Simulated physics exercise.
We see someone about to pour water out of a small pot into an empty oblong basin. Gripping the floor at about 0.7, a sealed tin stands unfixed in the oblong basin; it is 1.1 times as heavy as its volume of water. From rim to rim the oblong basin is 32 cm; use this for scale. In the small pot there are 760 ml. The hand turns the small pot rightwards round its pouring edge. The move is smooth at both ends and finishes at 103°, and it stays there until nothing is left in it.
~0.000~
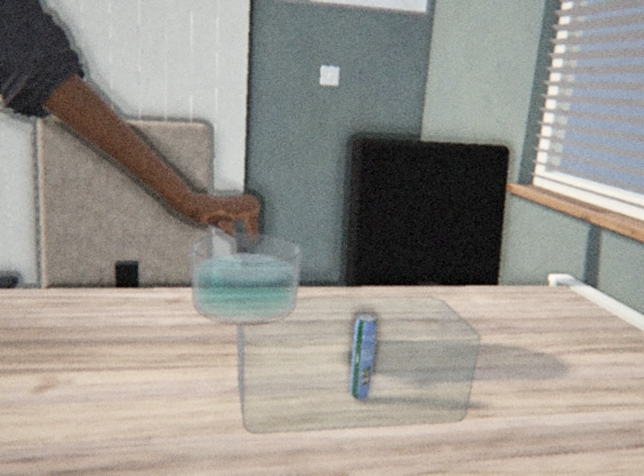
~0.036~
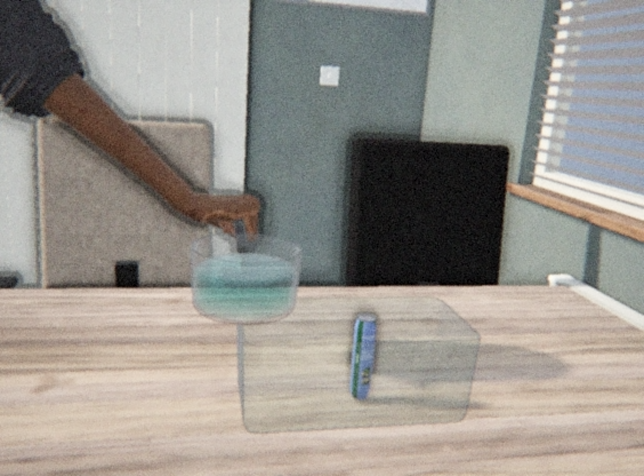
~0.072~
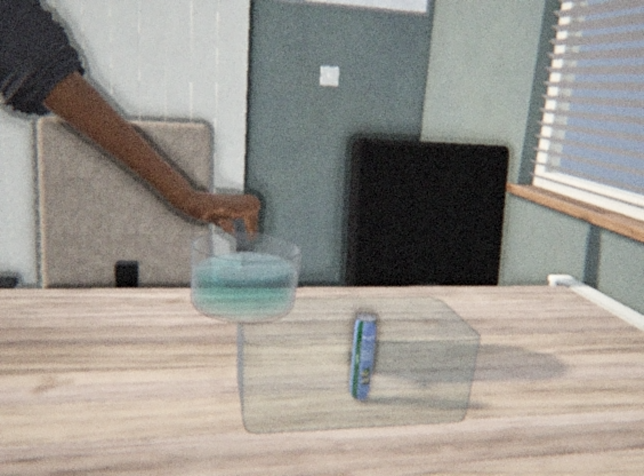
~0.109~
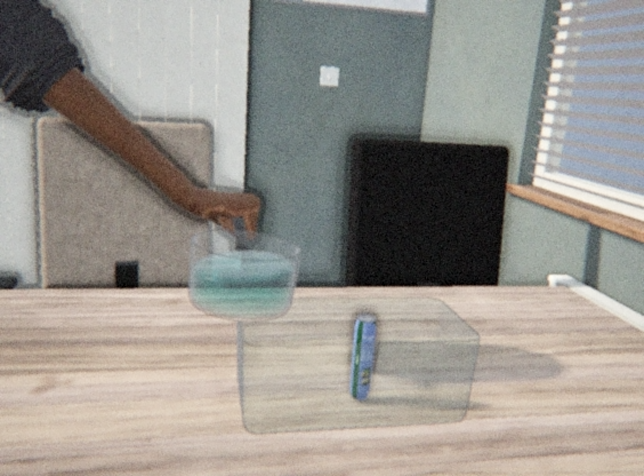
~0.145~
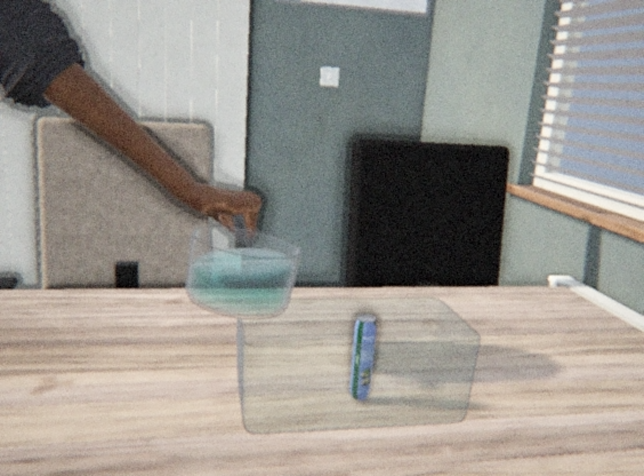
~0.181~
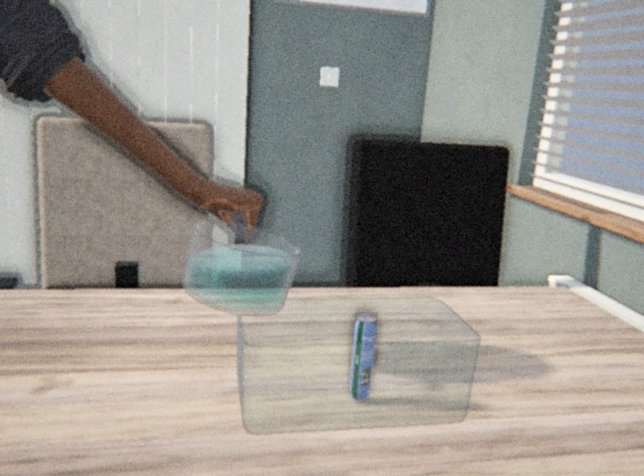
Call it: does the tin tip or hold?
It tips.
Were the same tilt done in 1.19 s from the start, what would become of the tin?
Then it topples.
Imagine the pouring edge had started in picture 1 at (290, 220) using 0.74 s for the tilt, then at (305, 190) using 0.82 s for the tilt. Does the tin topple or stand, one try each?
Run one: It tumbles. Run two: It does not tip.
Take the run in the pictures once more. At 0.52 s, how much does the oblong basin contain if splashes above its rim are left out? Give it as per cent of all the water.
0 %, roughly.
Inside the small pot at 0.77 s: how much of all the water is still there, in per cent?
Roughly 14 per cent.
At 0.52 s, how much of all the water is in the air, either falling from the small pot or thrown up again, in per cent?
At that moment, about 22 percent.
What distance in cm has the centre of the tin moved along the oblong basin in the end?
7.5 cm.
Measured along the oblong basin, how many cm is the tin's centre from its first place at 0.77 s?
Centre to centre, close to 0 cm.
By 0.52 s the tilt is 73° and 77 per cent is still to pour; the tin stands where it began.
By 0.77 s the tilt is 102° and 15 per cent is still to pour; the tin stands where it began.
By 1.03 s the tilt is 103° and 1 per cent is still to pour; the tin leans 15°.
By 1.32 s the tilt is 103° and 0 per cent is still to pour; the tin lies on its side.
At rest the tin lies on its side.
